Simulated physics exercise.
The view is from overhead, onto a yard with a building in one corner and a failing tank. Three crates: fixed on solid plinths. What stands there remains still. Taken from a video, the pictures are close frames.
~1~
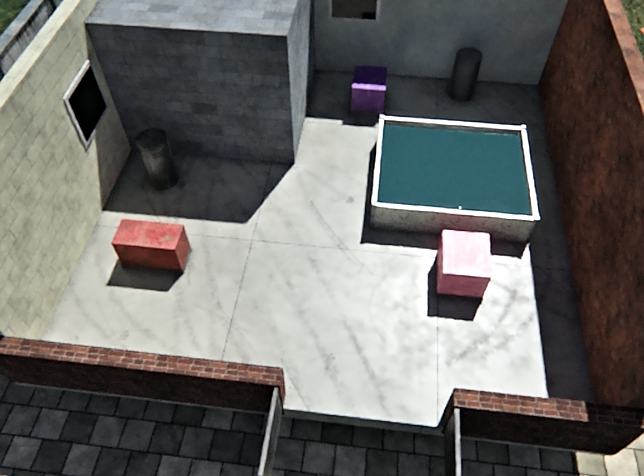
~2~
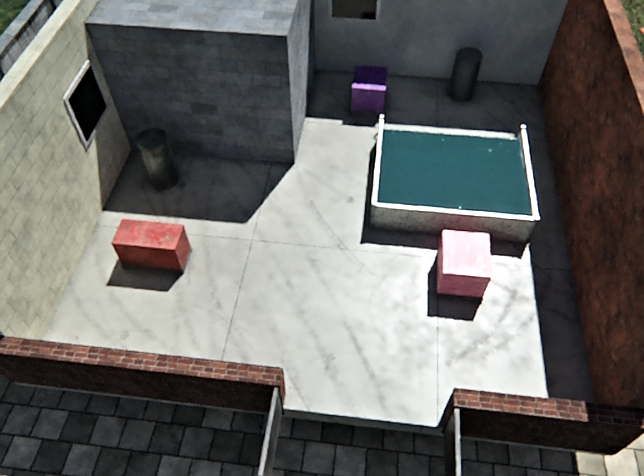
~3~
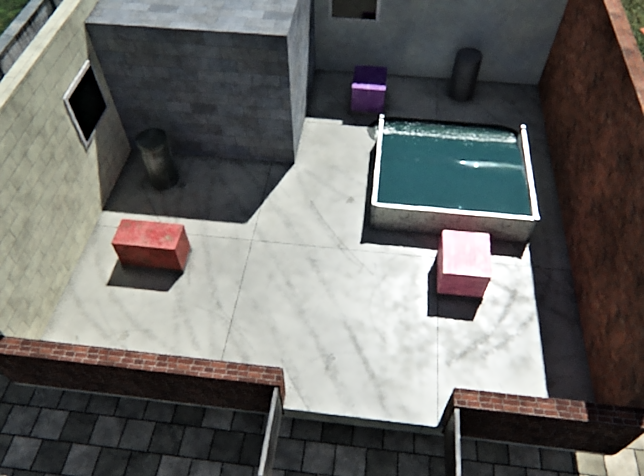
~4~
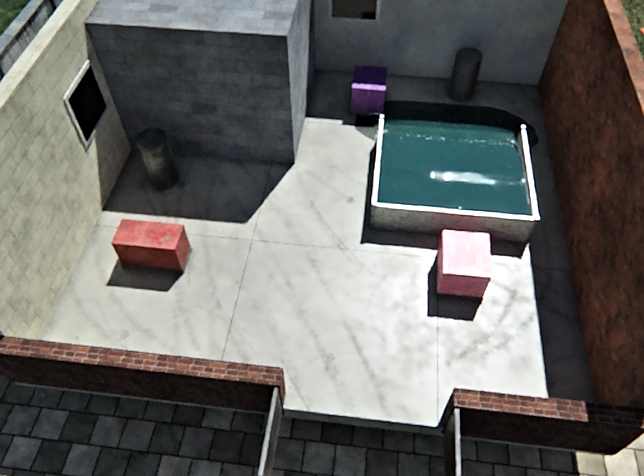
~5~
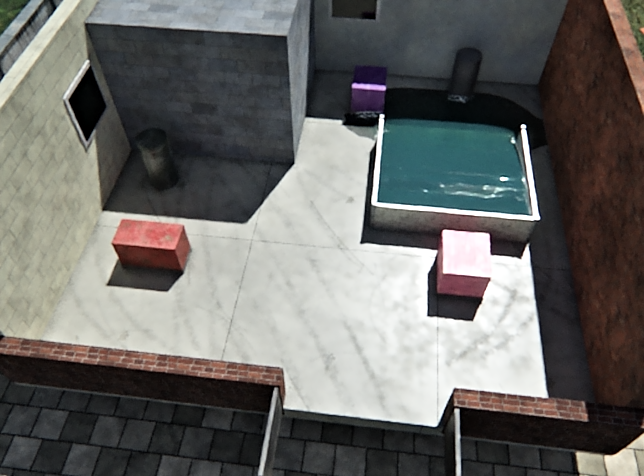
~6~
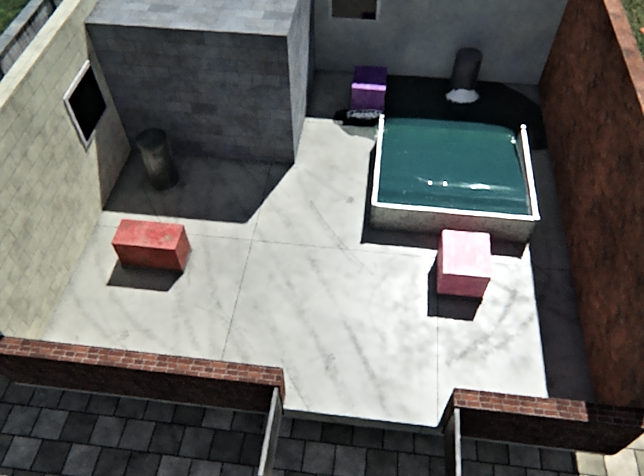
Water in the open tank churns, then pours out over its far side and spreads around the purple crate.
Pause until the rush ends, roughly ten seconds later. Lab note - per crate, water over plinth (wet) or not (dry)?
Result: Red crate: Clear, purple crate: Doused, pink crate: Clear.
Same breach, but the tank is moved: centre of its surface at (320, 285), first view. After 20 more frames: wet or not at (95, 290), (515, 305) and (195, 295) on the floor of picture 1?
Results in order - left untouched, left untouched, left untouched.
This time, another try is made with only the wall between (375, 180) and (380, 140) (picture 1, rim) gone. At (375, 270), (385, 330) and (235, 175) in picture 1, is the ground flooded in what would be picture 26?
Those three come out moisture-free, moisture-free and soaked, one after another.
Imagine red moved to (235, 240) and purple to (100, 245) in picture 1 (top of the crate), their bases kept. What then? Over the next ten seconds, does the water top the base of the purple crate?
I'd say the purple crate is missed.
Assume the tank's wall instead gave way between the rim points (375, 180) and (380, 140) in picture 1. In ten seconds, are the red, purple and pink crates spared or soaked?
Red crate is reached; purple crate is reached; pink crate is not reached.
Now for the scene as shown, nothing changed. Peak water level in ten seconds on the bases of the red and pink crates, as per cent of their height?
The first comes to 50 per cent and the second to 60 per cent.
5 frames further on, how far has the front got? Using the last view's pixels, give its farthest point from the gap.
I'd say near (339, 76).
A moment on, water covers 20 % of the floor; the red crate not reached, the purple crate water round its plinth, the pink crate not reached.
Next, water covers 20 % of the floor; the red crate not reached, the purple crate water round its plinth, the pink crate not reached.
Then, water covers 30 % of the floor; the red crate not reached, the purple crate water round its plinth, the pink crate not reached.
Later, water covers 65 % of the floor; the red crate water round its plinth, the purple crate water round its plinth, the pink crate water round its plinth.
In the end, water covers 85 % of the floor; the red crate stayed above the water, the purple crate was topped, the pink crate stayed above the water.
